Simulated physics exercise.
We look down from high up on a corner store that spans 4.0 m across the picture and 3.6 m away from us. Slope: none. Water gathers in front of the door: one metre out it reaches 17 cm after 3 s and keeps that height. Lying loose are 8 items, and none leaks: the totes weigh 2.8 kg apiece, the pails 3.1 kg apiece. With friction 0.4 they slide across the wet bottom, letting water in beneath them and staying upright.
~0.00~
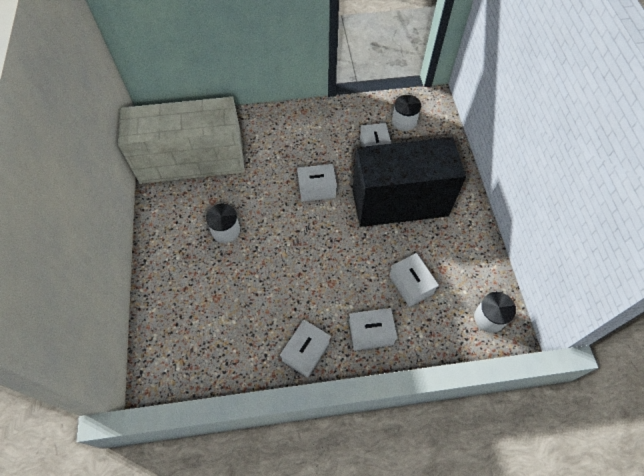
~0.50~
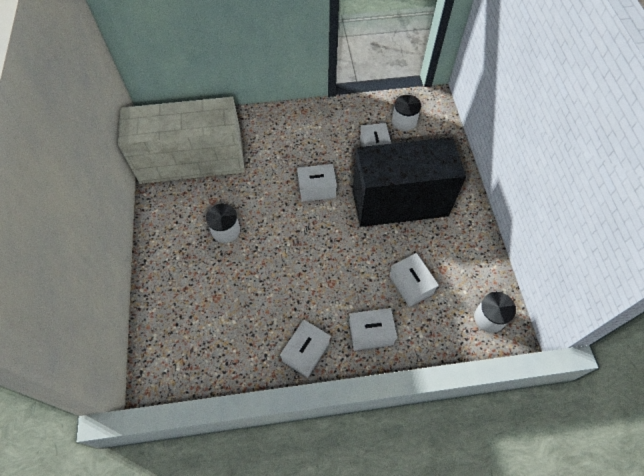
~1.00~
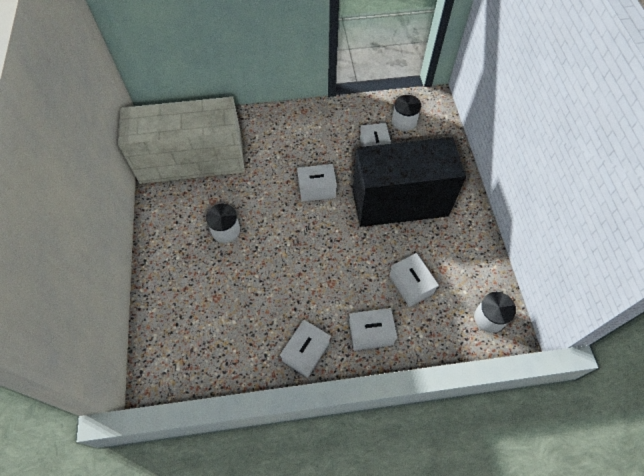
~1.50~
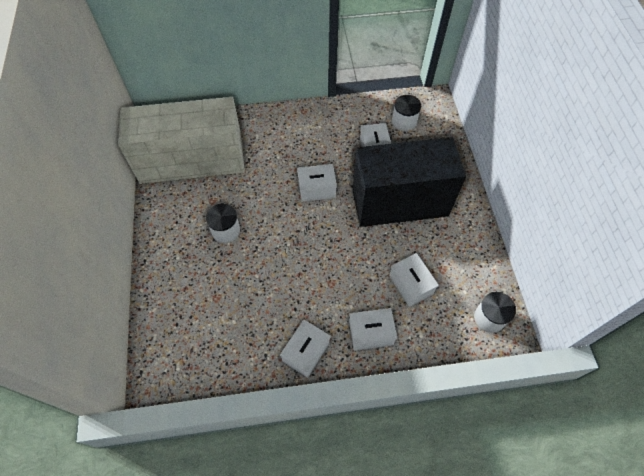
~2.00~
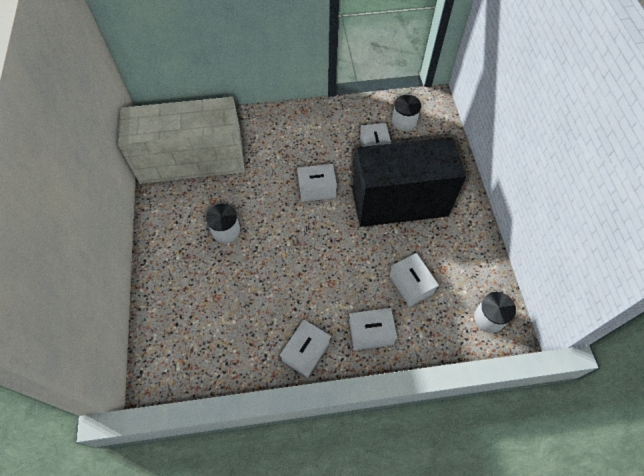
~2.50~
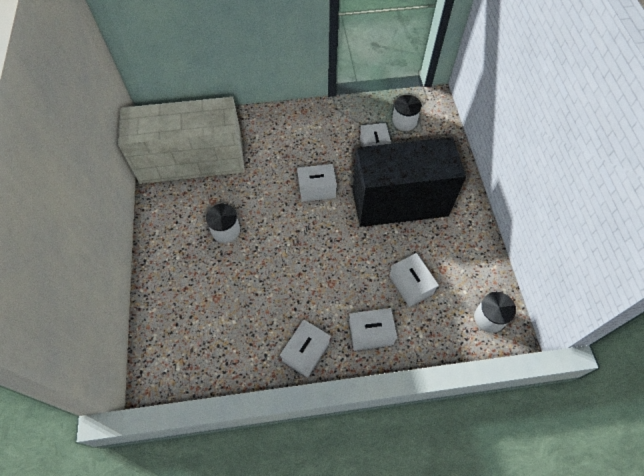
A small walled space with a speckled pebble-like floor is seen from high above, with a doorway at the back right and a low pale ledge in front. A black block stands right of centre among five pale slotted boxes and three dark-topped white cylinders, with a beige block at back left. The ground outside turns from grey-brown to green, while the objects and camera stay still.
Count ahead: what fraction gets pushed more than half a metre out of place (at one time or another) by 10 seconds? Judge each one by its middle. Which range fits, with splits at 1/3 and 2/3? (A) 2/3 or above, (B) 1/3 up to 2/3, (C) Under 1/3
Option A: 2/3 or above.
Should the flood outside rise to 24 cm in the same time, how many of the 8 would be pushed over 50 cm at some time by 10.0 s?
Result: 8.
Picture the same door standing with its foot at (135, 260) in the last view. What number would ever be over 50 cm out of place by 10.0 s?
The answer then is 7.
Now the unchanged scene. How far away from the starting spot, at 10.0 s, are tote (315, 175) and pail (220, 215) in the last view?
Shifts: 250 cm / 120 cm.
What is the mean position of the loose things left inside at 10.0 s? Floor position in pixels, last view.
Roughly at (236, 326).
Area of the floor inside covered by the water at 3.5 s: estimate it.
Roughly 2.5 m2 of it is wet.
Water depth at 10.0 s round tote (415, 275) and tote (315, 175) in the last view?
Close to 3 and 10 centimetres.
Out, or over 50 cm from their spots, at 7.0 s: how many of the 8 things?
Result: 5.
After 3.5 s 1 of 8 are over 50 cm from their spots; 1 afloat.
After 4.5 s 3 of 8 are over 50 cm from their spots; 1 afloat.
After 7.0 s 5 of 8 are over 50 cm from their spots; 3 afloat.
After 10.0 s 8 of 8 are over 50 cm from their spots, and 8 have been at some point; 8 afloat.
